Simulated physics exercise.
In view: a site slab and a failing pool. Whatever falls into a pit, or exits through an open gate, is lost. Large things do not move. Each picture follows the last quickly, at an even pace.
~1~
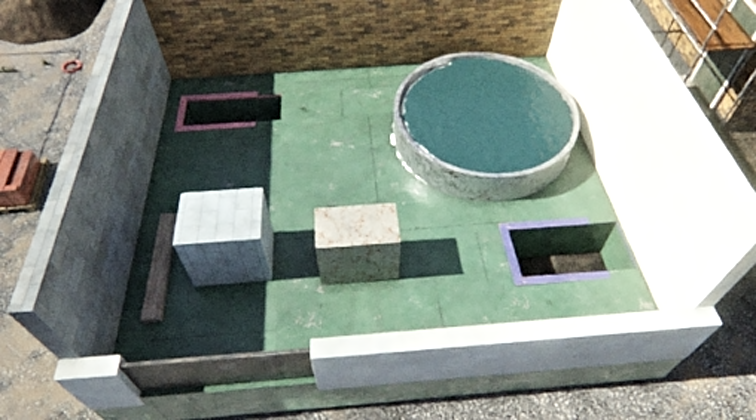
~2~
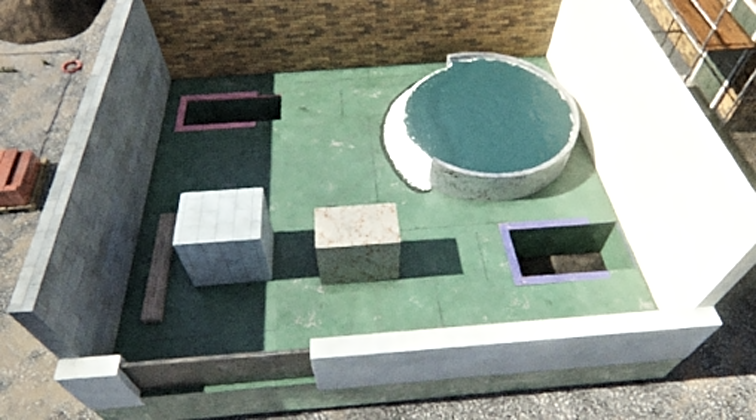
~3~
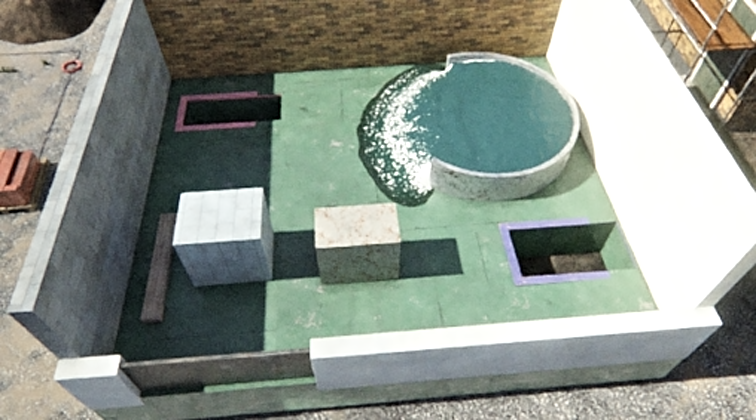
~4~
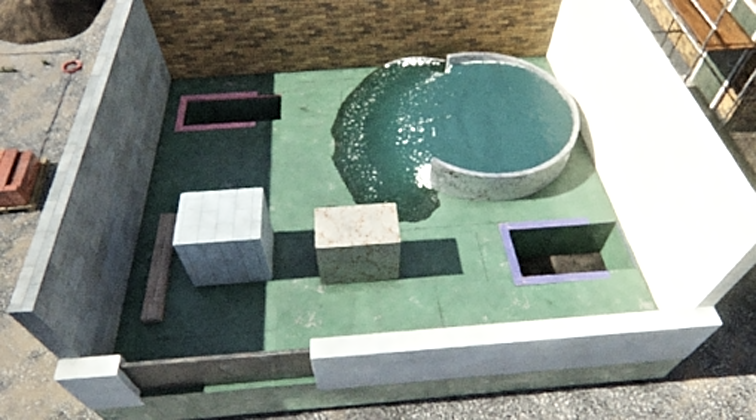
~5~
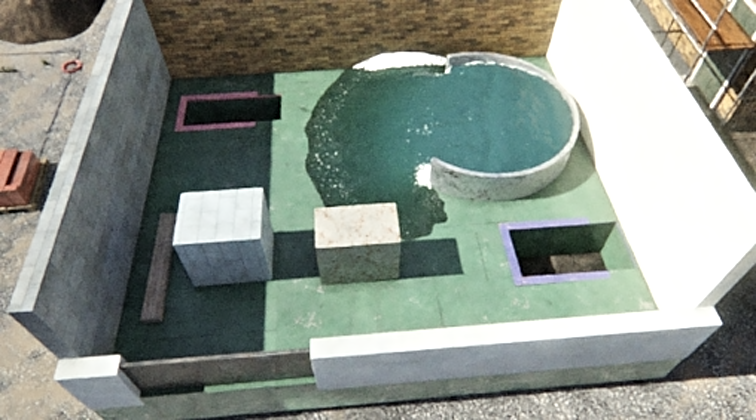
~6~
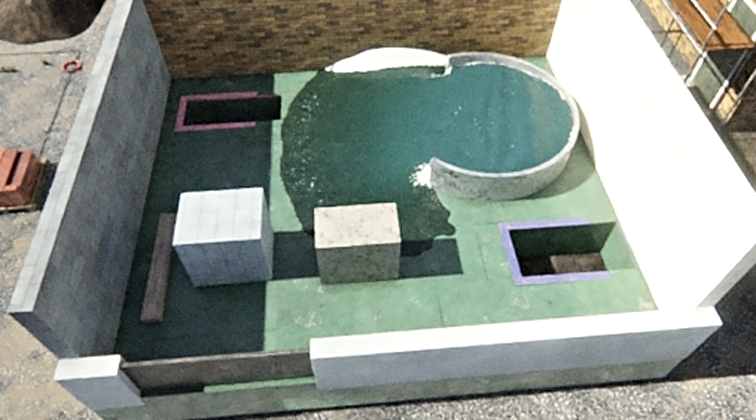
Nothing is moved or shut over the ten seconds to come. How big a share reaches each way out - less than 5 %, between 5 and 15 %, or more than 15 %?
Shares: The gate gets less than 5 %, the pink pit gets more than 15 %, the blue pit gets less than 5 %.
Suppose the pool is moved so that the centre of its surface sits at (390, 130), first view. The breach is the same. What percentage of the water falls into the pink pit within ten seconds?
The pink pit ends up with 65 per cent.
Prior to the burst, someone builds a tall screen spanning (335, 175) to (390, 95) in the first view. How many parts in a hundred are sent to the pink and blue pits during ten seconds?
Approximate split, pink: 30 in a hundred; blue: 10 in a hundred.
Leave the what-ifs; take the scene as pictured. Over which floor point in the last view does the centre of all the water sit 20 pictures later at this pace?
The centre of mass sits at about (338, 145).
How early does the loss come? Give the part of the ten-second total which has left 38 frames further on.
My estimate is roughly 75 percent.
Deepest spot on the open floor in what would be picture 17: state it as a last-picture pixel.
Approximate pixel: (172, 81).
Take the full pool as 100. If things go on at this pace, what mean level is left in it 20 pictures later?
I'd put it close to 26 in a hundred.
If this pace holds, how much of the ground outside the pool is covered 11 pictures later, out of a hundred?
Close to 60 percent, by my reckoning.
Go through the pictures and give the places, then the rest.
Still water in the round tank at (485, 112), in the first picture.
Water pours out at (399, 117) and has run to a hidden place, in the second picture.
Water pours out at (399, 118) and has run to a hidden place, in the third picture.
The front is at a hidden place, out from the gap at (399, 119), in the fourth picture.
The front is at (409, 234), out from the gap at (399, 120), in the fifth picture.
The front is at a hidden place, out from the gap at (399, 120), in the sixth picture.
A moment on, water covers 45 % of the floor; the gate 0 %, the pink pit 1 %, the blue pit 0 %.
Next, water covers 60 % of the floor; the gate 0 %, the pink pit 7 %, the blue pit 0 %.
Then, water covers 70 % of the floor; the gate 0 %, the pink pit 22 %, the blue pit 0 %.
Later, water covers 80 % of the floor; the gate 0 %, the pink pit 41 %, the blue pit 0 %.
In the end, water covers 95 % of the floor; the gate 0 %, the pink pit 56 %, the blue pit 1 %.
